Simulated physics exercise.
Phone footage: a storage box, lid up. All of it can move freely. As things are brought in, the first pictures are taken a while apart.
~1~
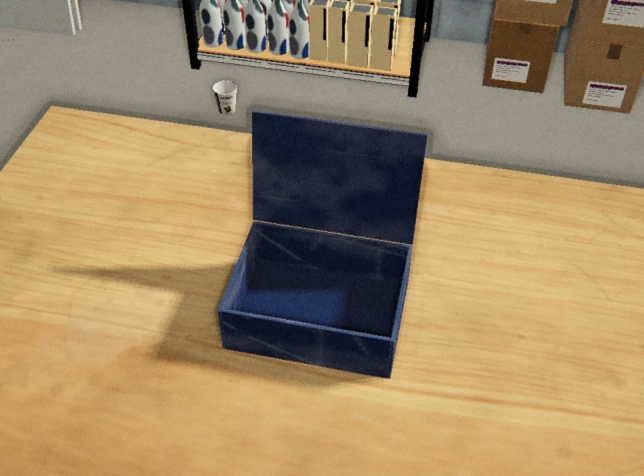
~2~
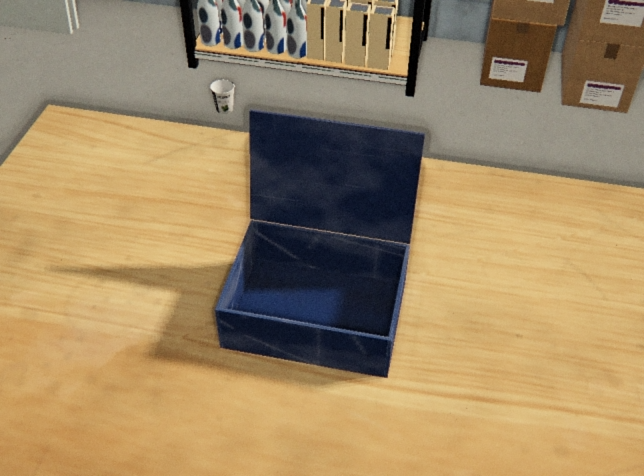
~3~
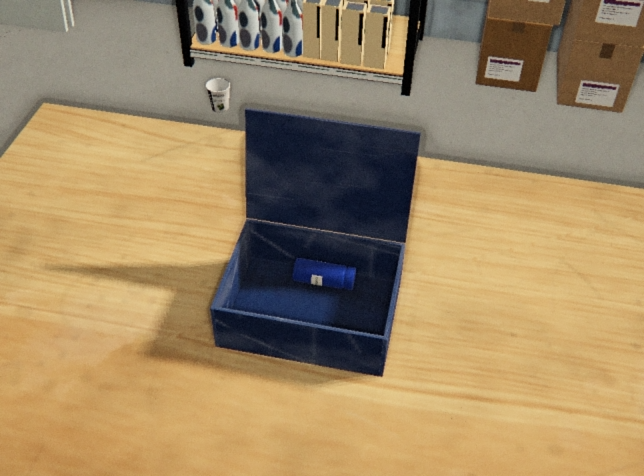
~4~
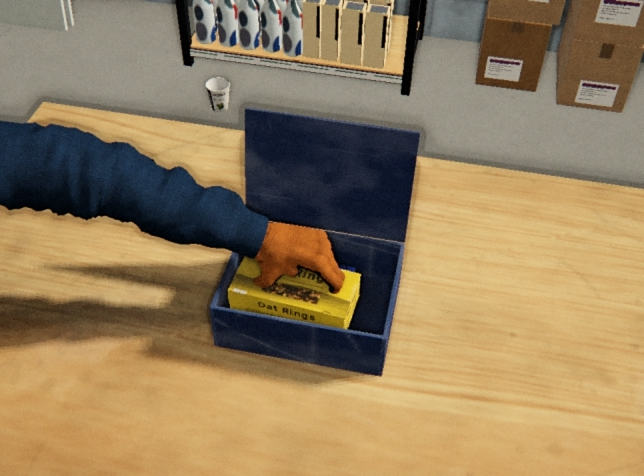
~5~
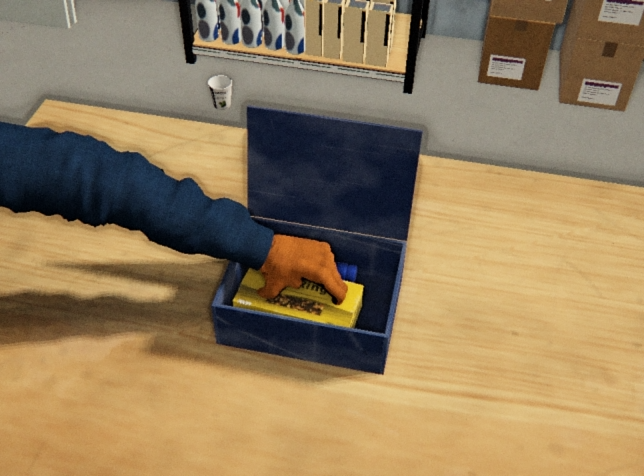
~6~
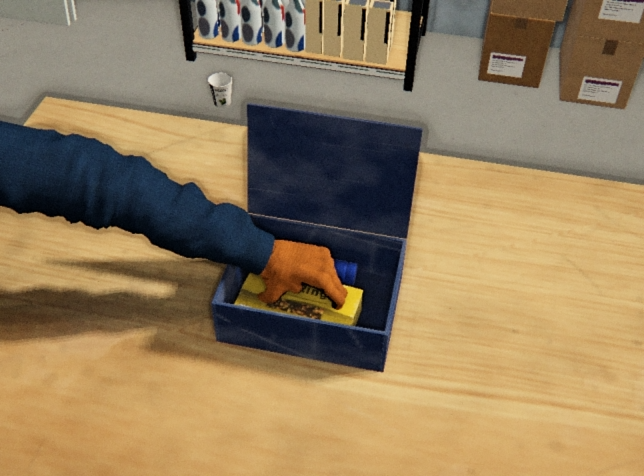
On a wooden table, an open dark blue box sat empty, then a blue shaker lay inside it, and a gloved hand reached in from the left and lowered a yellow packet in beside it.
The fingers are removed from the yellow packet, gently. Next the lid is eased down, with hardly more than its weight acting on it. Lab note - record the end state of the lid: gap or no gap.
End state: No gap.
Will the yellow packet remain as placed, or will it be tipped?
At the finish the yellow packet holds its orientation.
Then, 1.10 s after the last picture, lid starting down.
Then, 1.60 s after the last picture, lid 59° above the rim.
Then, 1.90 s after the last picture, lid 37° above the rim.
Then, 2.20 s after the last picture, lid 12° above the rim.
At rest, lid shut; both in place. Seen from the same camera at the end, yellow packet near (299, 308).
